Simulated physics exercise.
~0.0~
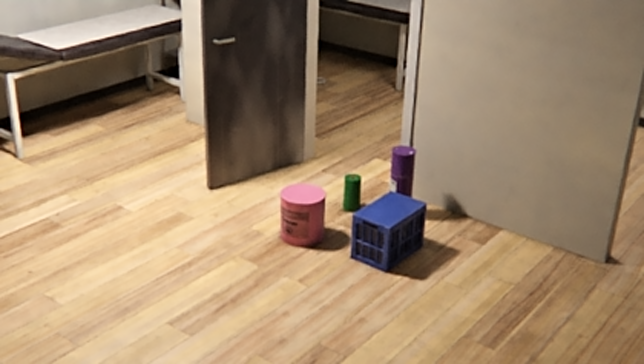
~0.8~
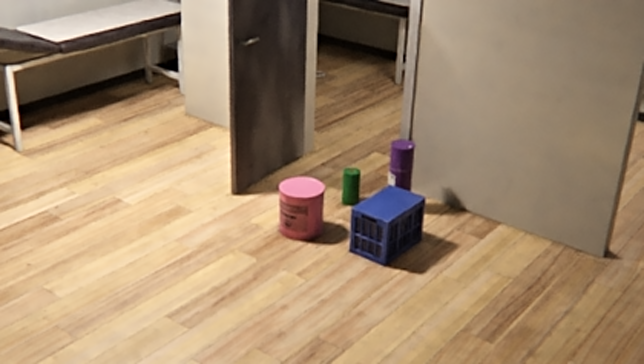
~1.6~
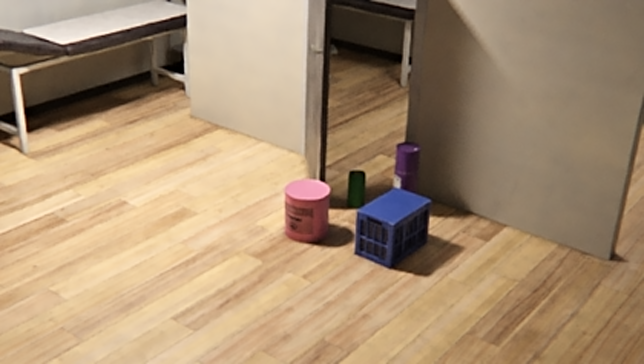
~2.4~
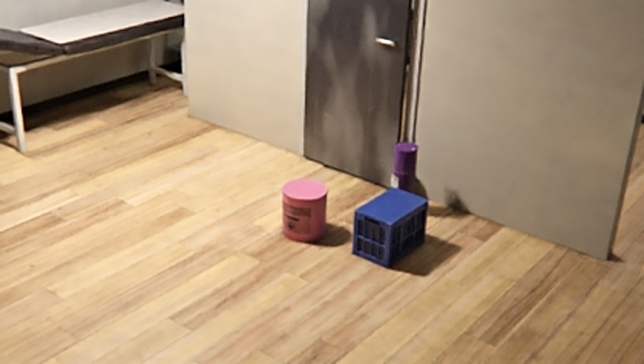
A dark door swung shut across its doorway, pushing a small green roll out of view as it closed, while the blue crate, pink pail and purple canister nearby stayed in place on the wooden floor.
